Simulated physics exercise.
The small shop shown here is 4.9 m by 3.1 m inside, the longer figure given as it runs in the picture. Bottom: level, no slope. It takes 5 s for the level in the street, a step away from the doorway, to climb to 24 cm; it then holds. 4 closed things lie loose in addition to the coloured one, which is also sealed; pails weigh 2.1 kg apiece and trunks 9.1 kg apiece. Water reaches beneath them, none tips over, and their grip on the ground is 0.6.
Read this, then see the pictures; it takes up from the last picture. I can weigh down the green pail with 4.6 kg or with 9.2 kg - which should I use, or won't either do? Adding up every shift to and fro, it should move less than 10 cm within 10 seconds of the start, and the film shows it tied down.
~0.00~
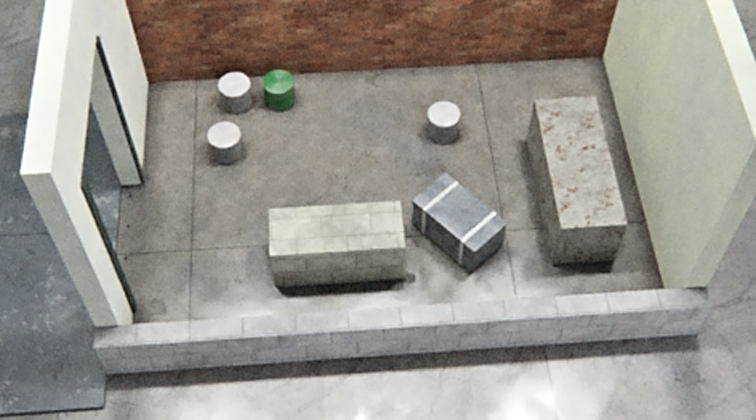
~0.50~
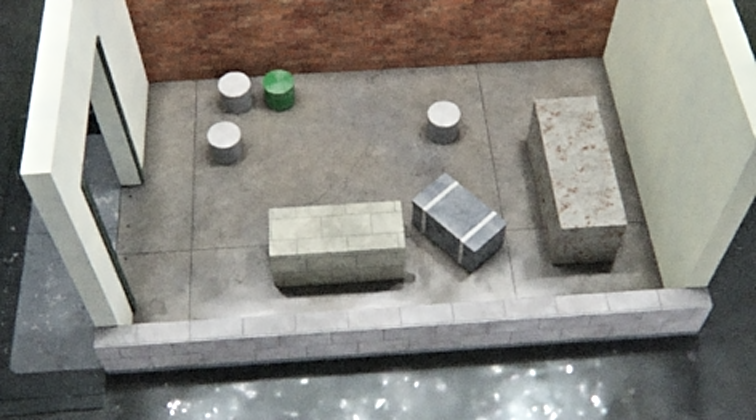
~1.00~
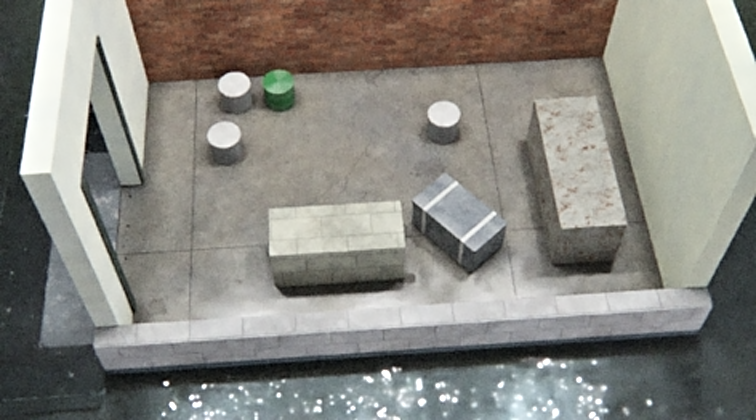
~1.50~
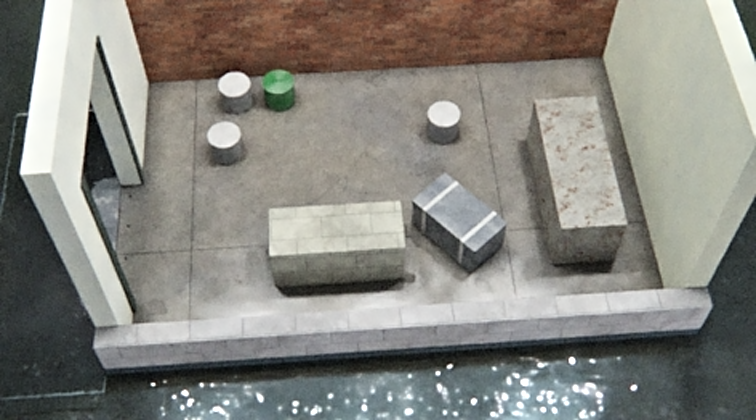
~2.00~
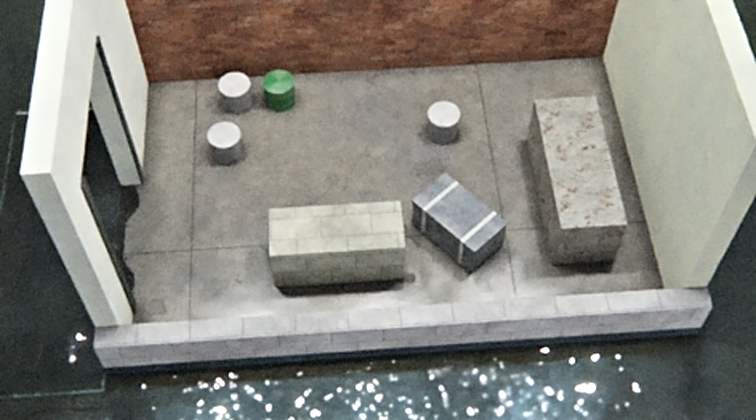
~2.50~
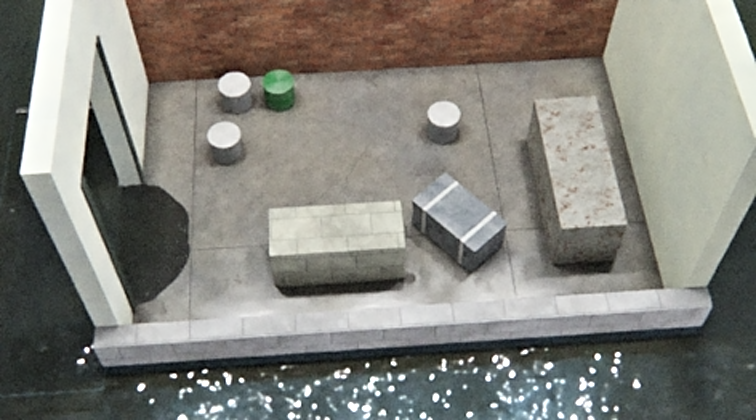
Go with the heavier one.
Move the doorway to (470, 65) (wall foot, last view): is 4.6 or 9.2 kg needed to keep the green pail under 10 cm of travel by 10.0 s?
For that position, the smaller mass succeeds.
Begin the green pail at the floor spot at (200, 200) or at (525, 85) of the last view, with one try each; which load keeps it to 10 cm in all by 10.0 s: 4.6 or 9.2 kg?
Taking them in turn, neither mass keeps it, and neither mass keeps it.
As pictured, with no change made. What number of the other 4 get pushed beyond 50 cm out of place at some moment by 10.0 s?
Total: 3.
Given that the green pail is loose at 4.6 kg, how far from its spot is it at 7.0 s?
Displacement near 0 cm.
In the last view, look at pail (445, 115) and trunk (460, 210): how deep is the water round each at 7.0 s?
Roughly 5 and 4 cm.
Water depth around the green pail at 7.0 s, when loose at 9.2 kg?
Close to 3 cm deep.
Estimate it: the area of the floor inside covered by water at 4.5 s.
5.0 m2.
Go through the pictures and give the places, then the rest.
The first picture shows the green pail at (278, 82) rests on the ground; water covers 0.0 m2; 0 of 5 have shifted.
The second picture shows the green pail at (278, 82) rests on the ground; 0.0 m2 under water; 0 of 5 have shifted.
The third picture shows the green pail at (278, 82), on the bottom; 0.0 m2 under water; 0 of 5 have shifted.
The fourth picture shows the green pail at (278, 82), on the bottom; water covers 0.0 m2; 0 of 5 have shifted.
The fifth picture shows the green pail at (278, 82), on the bottom; water covers 0.0 m2; 0 of 5 have shifted.
The sixth picture shows the green pail at (278, 82), on the bottom; 0.5 m2 under water; 0 of 5 have shifted.
After 3.5 s the green pail would be 0 cm from its start with 4.6 kg and 0 cm from its start with 9.2 kg; 0 cm of water round it then.
After 4.5 s the green pail would be 0 cm from its start with 4.6 kg and 0 cm from its start with 9.2 kg; 0 cm of water round it then.
After 7.0 s the green pail would be 0 cm from its start with 4.6 kg and 0 cm from its start with 9.2 kg; 3 cm of water round it then.
After 10.0 s the green pail would be 22 cm from its start with 4.6 kg and 0 cm from its start with 9.2 kg; 7 cm of water round it then.
